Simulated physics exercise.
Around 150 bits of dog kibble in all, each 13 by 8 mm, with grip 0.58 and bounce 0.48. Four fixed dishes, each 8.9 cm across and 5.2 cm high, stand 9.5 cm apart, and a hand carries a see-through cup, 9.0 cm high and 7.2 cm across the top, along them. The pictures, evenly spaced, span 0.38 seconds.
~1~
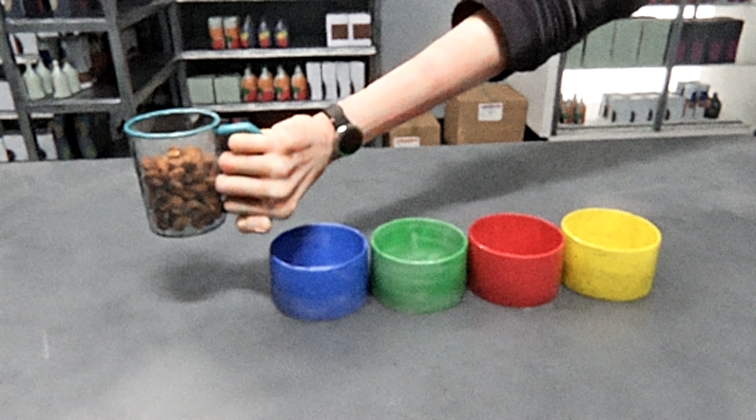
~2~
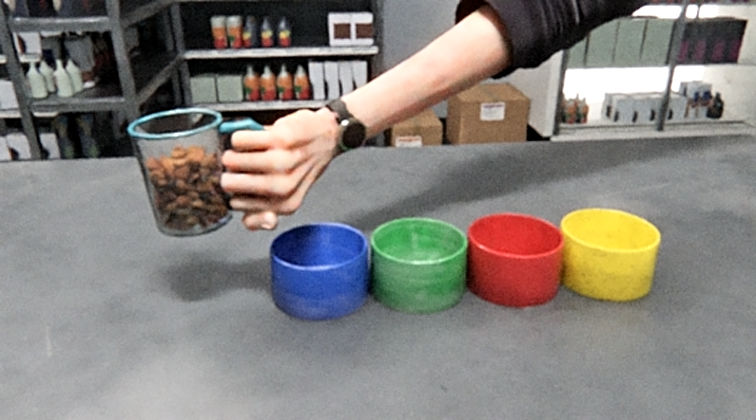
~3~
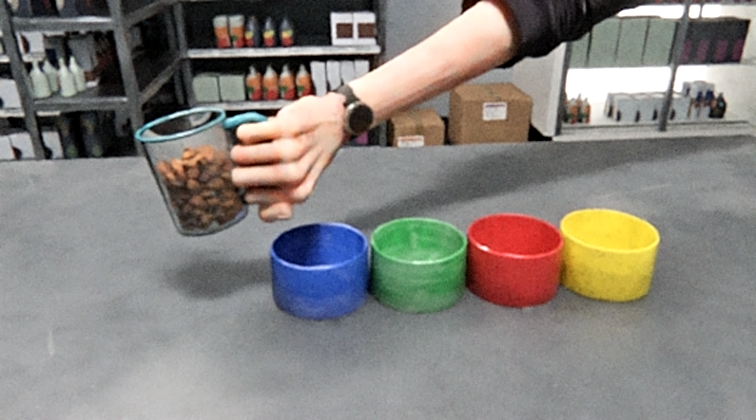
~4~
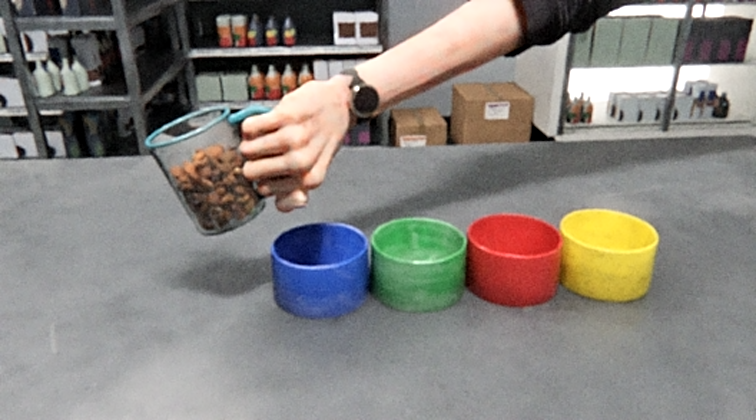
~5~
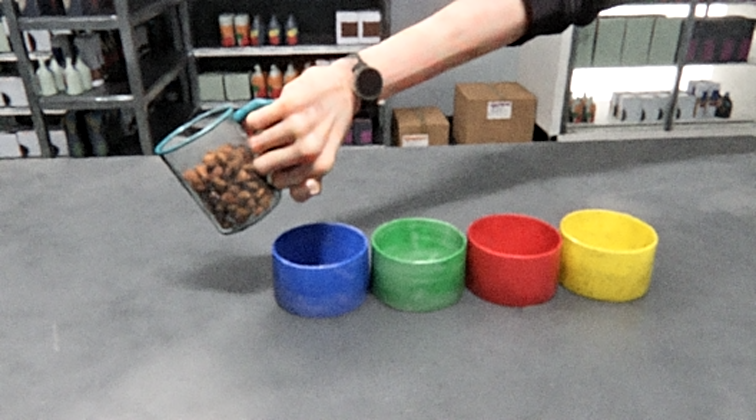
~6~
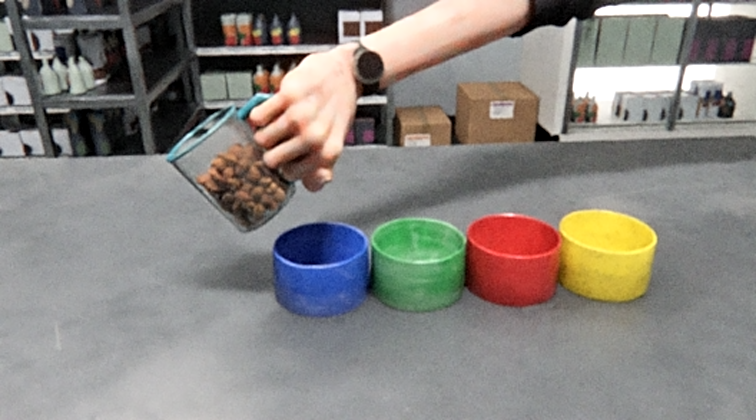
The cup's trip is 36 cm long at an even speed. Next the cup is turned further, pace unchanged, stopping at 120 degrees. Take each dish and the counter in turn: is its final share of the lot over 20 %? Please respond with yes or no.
Red no, blue yes, green no, yellow no, counter no.
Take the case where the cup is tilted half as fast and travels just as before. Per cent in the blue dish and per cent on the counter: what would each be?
In that case I'd put blue at 0 and the counter at 10.
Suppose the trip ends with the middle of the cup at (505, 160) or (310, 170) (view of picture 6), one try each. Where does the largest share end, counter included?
Blue, then counter.
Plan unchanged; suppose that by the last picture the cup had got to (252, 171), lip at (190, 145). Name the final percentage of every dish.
The red dish keeps 50, the blue dish 0, the green dish 40 and the yellow dish 0.
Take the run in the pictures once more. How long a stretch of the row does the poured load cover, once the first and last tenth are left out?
I'd put it near 6 cm.
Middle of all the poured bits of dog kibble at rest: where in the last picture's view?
In the last view, approximately (328, 270).
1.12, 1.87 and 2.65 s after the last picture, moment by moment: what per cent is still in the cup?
In order, near 15 %, 0 % and 0 %.
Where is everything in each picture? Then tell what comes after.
In the first picture, cup at (181, 174), tilt 0 degrees, lip at (128, 125), moved 0.0 cm; middle of the pieces at (184, 195); blue dish at (318, 245); green dish at (419, 240); red dish at (516, 234); yellow dish at (610, 229).
In the second picture, cup at (186, 173), tilt 3 degrees, lip at (132, 127), moved 0.3 cm; middle of the pieces at (190, 194).
In the third picture, cup at (198, 173), tilt 10 degrees, lip at (139, 133), moved 1.2 cm; middle of the pieces at (204, 194).
In the fourth picture, cup at (211, 173), tilt 18 degrees, lip at (149, 140), moved 2.2 cm; middle of the pieces at (220, 192).
In the fifth picture, cup at (223, 172), tilt 26 degrees, lip at (159, 148), moved 3.2 cm; middle of the pieces at (235, 191).
In the sixth picture, cup at (236, 172), tilt 34 degrees, lip at (170, 156), moved 4.2 cm; middle of the pieces at (249, 189); blue dish at (321, 244); green dish at (418, 239); red dish at (514, 235); yellow dish at (607, 231).
Then, 1.12 s after the last picture, tilt 120 degrees; cup holds 15 %, blue 85 %.
Then, 1.87 s after the last picture, tilt 120 degrees; cup holds 0 %, blue 95 %, green 5 %.
Then, 2.65 s after the last picture, tilt 120 degrees; cup holds 0 %, blue 95 %, green 5 %.
In the end, red 0 %, blue 95 %, green 5 %, yellow 0 %, counter 5 %.
